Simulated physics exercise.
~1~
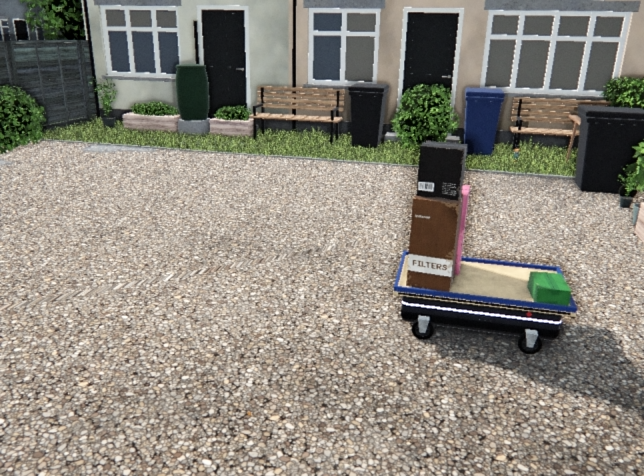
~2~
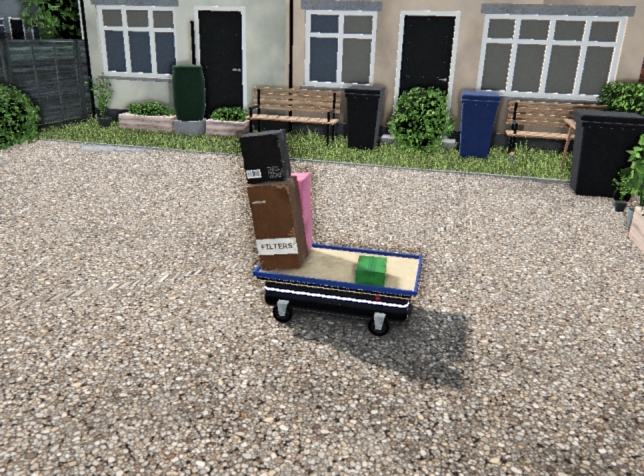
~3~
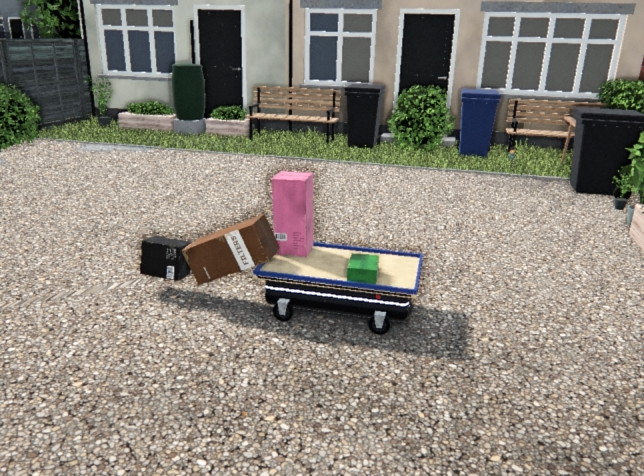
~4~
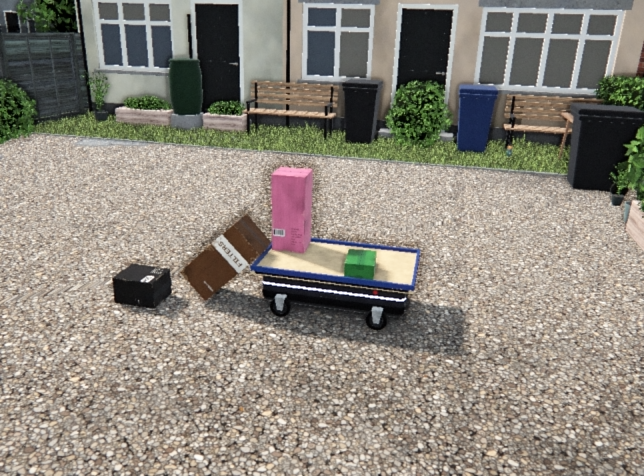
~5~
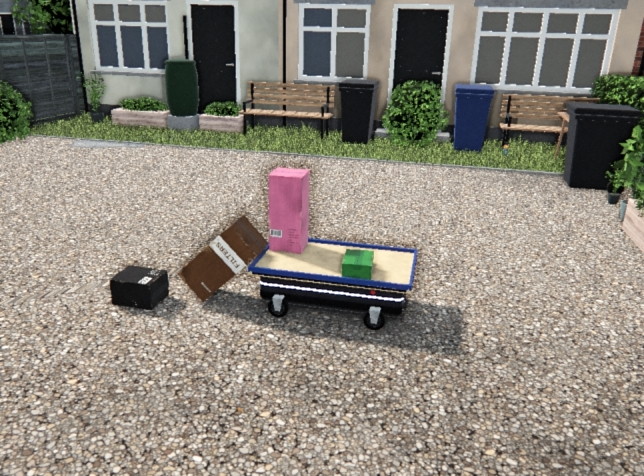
In the video, a cart carrying a pink box, a brown box topped by a black box, and a green parcel rolls left across gravel and stops; the stacked boxes topple off its left end, the brown one resting tilted against the cart, while the others stay aboard.
